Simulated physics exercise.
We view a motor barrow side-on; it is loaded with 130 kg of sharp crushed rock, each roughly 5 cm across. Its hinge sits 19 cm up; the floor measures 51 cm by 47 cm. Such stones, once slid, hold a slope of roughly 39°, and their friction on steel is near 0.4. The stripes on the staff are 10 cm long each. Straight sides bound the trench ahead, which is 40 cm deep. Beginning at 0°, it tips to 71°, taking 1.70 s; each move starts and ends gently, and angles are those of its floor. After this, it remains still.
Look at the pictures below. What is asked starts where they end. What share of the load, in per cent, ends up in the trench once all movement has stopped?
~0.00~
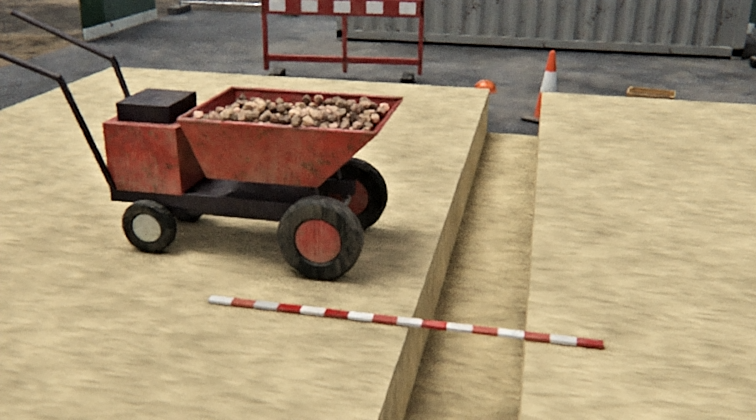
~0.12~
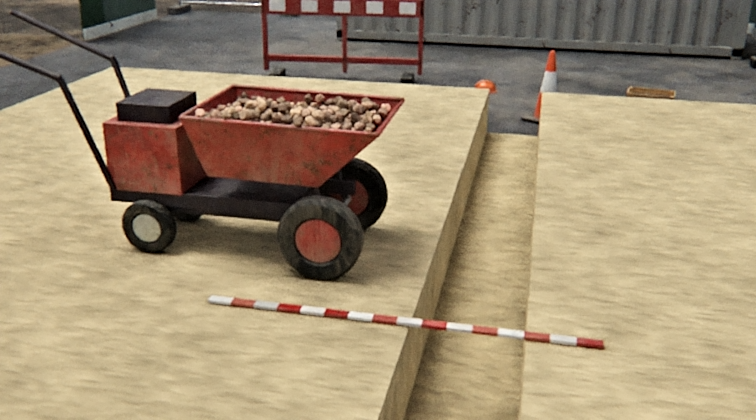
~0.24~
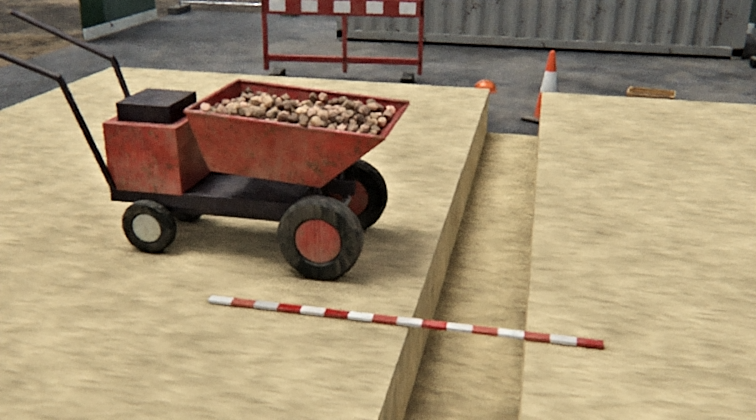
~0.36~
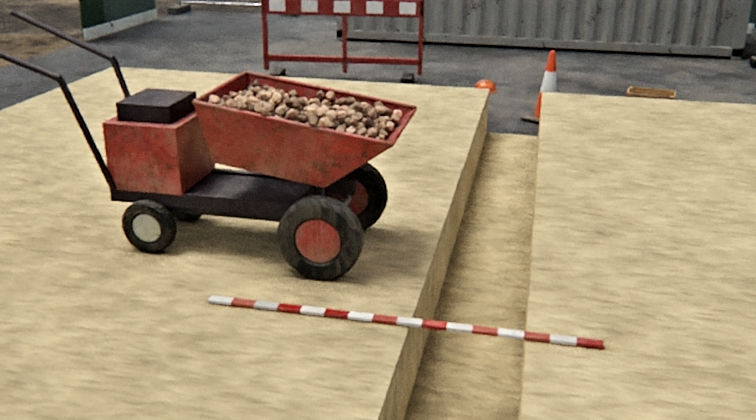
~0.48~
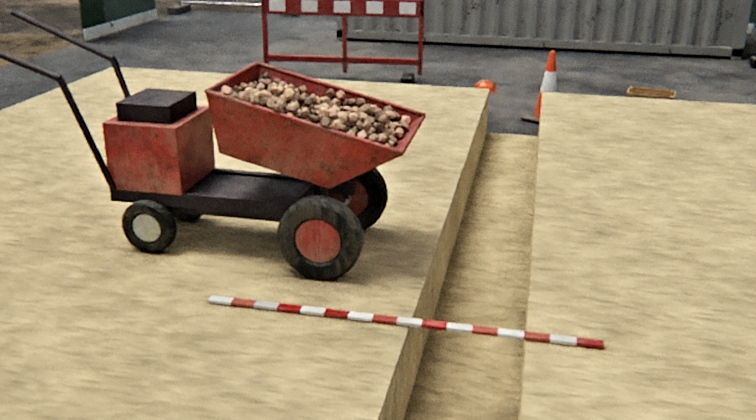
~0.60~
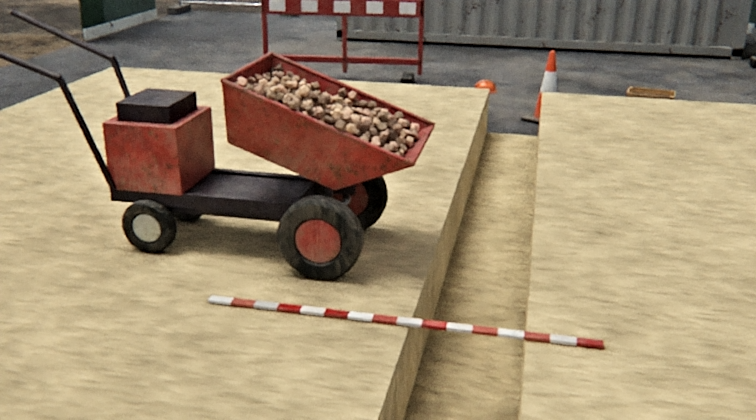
About 100 per cent.
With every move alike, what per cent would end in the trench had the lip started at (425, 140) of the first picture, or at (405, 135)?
Near 70 then near 90 percent.
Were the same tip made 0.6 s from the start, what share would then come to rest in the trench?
My guess is near 90 percent.
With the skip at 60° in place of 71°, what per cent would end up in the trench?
I'd expect around 70 in a hundred.
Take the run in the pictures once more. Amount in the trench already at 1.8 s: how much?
Close to 45 per cent has got there by then.
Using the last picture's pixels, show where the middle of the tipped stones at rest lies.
Around (486, 326).
After 1.3 s the floor is at 60°; 99 % in the skip; the foremost stones are at (464, 218).
After 1.8 s the floor is at 71°; 53 % in the skip, 47 % in the trench; the foremost stones are at (523, 333).
After 2.2 s the floor is at 71°; 20 % in the skip, 80 % in the trench; the foremost stones are at (529, 329).
After 4.1 s the floor is at 71°; 0 % in the skip, 100 % in the trench; the foremost stones are at (530, 345).
